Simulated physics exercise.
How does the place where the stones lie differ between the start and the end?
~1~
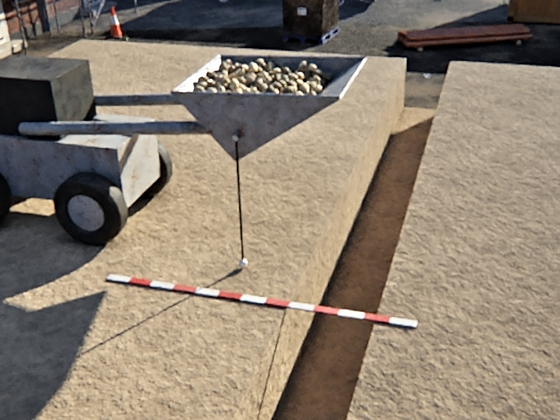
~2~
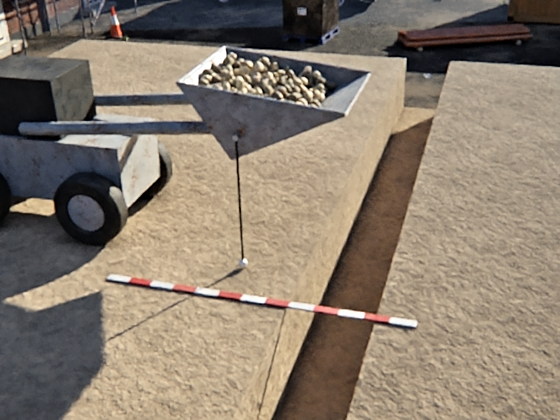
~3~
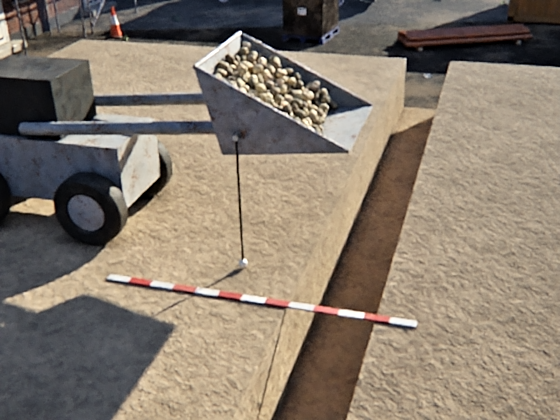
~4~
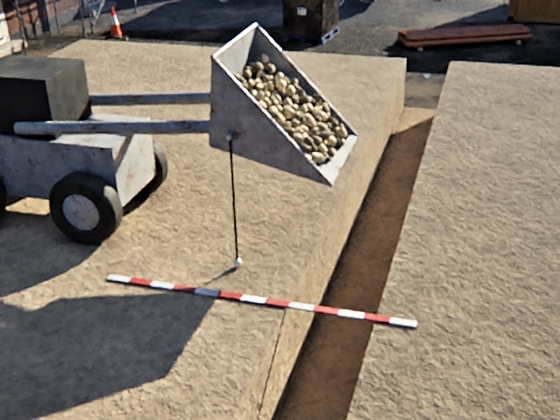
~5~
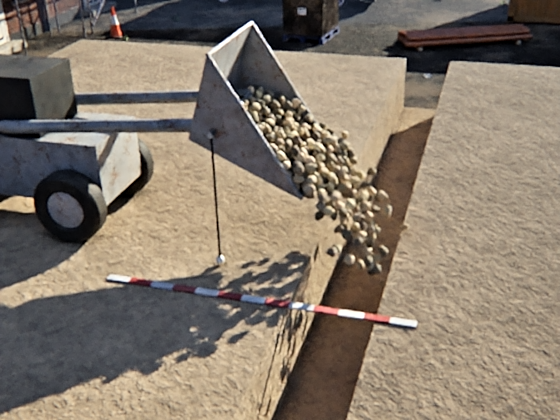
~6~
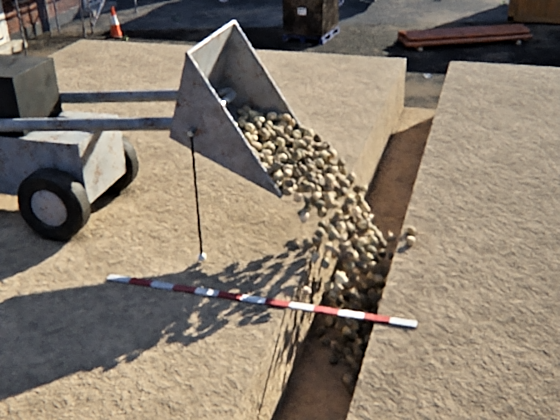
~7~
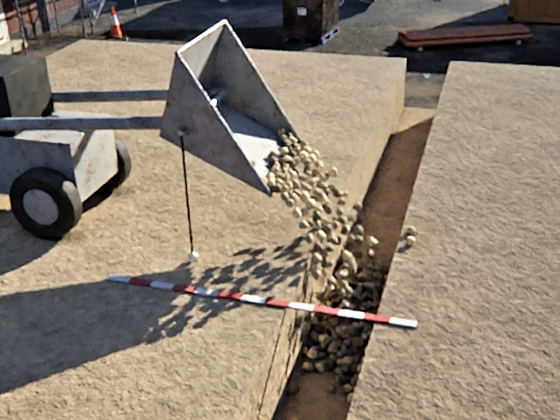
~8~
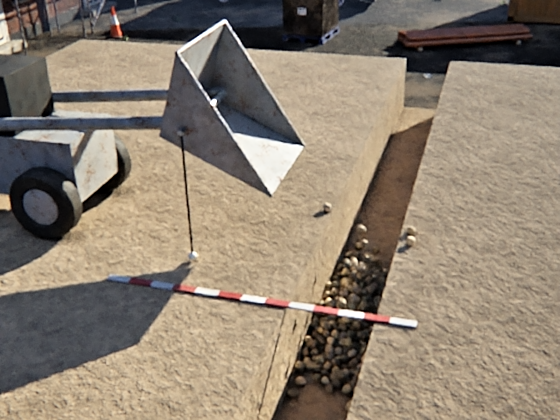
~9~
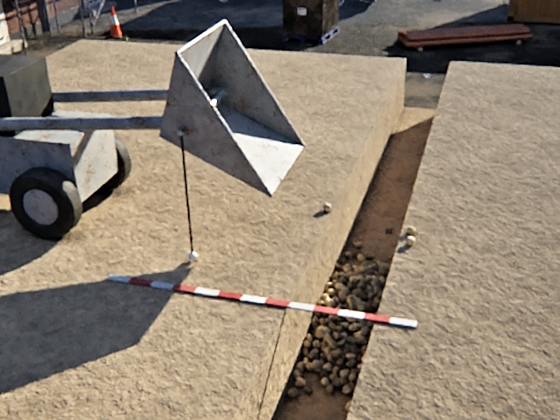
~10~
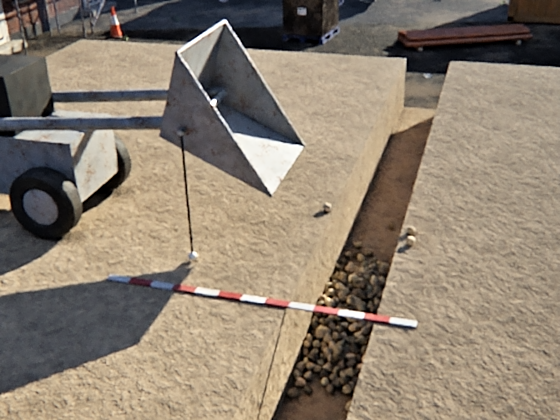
At the start the stones are piled in the loader's raised bucket, while at the end nearly all of them lie lower and further right, down in the trench.
